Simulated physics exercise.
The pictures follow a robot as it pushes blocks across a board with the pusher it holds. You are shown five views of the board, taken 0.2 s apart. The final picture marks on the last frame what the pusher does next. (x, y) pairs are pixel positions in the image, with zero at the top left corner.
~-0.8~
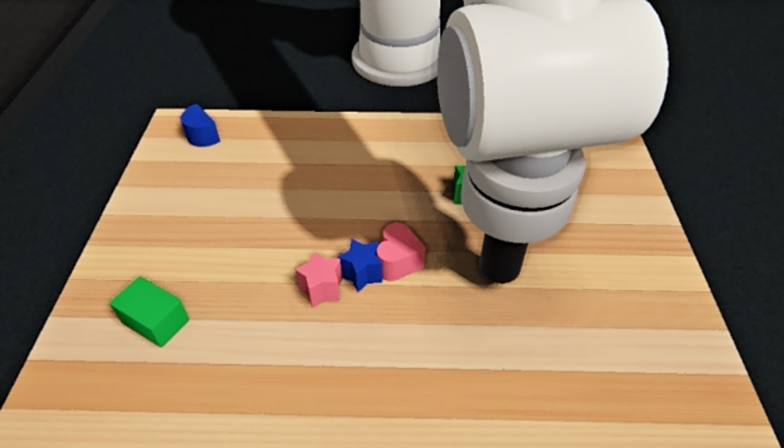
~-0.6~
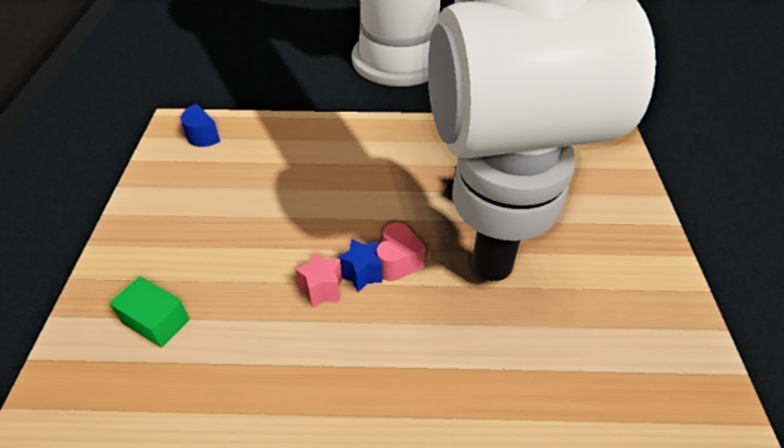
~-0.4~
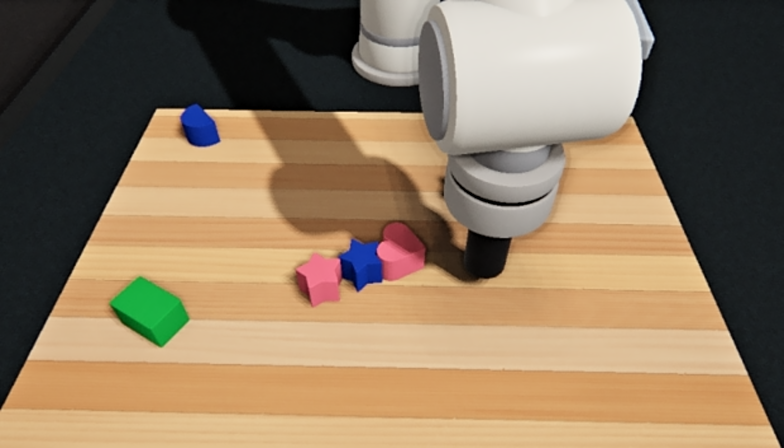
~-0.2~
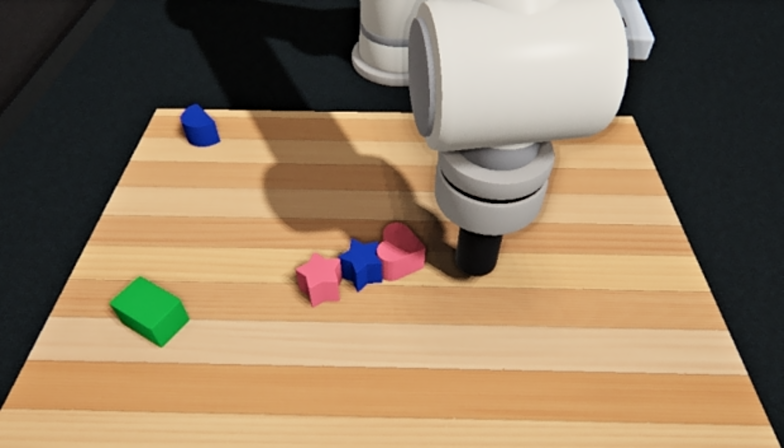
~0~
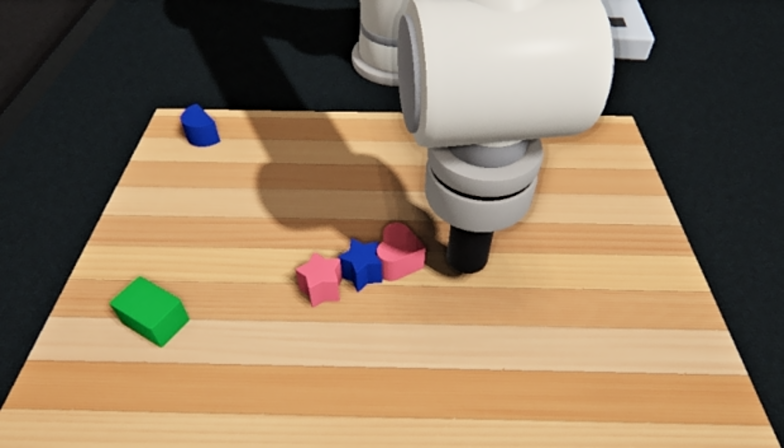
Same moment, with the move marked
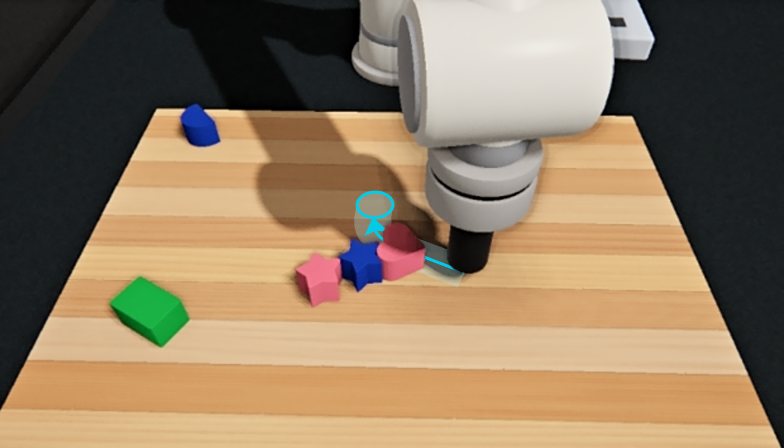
A robot arm slides its black tip slightly left across the board while the blocks stay still.
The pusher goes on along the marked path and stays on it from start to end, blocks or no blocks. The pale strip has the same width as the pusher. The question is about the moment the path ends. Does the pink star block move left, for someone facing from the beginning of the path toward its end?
I expect so.
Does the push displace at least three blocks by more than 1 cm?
Yes
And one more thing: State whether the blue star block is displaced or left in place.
Shifted.
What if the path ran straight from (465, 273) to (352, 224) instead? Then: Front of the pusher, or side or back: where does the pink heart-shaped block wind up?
The pusher passes it.
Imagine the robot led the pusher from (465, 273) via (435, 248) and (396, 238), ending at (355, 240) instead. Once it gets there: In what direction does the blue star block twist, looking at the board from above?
Looking from above, the answer is clockwise.
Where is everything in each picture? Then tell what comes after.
The first frame shows tip of the pusher at (499, 269), middles of tops, pink star block at (319, 269), blue star block at (361, 254), pink heart-shaped block at (399, 242).
The second frame shows pusher at (492, 267), nothing pushed.
The third frame shows pusher at (484, 264), nothing pushed.
The fourth frame shows pusher at (476, 262), nothing pushed.
The fifth frame shows pusher at (467, 260), pink star block at (319, 269), blue star block at (361, 254), pink heart-shaped block at (399, 242).
The line goes from (465, 273) by way of (420, 255) and (380, 237) to (375, 205).
On the path given first. One third of the way, pusher at (420, 242); pink star block at (312, 272); blue star block at (340, 251); pink heart-shaped block at (375, 236).
Two thirds of the way, pusher at (379, 223); pink star block at (297, 278), turned 40° anticlockwise; blue star block at (310, 250), turned 30° anticlockwise; pink heart-shaped block at (335, 226), turned 35° anticlockwise.
At the end, pusher at (375, 191); pink star block at (297, 278), turned 40° anticlockwise; blue star block at (310, 250), turned 30° anticlockwise; pink heart-shaped block at (333, 226), turned 40° anticlockwise.
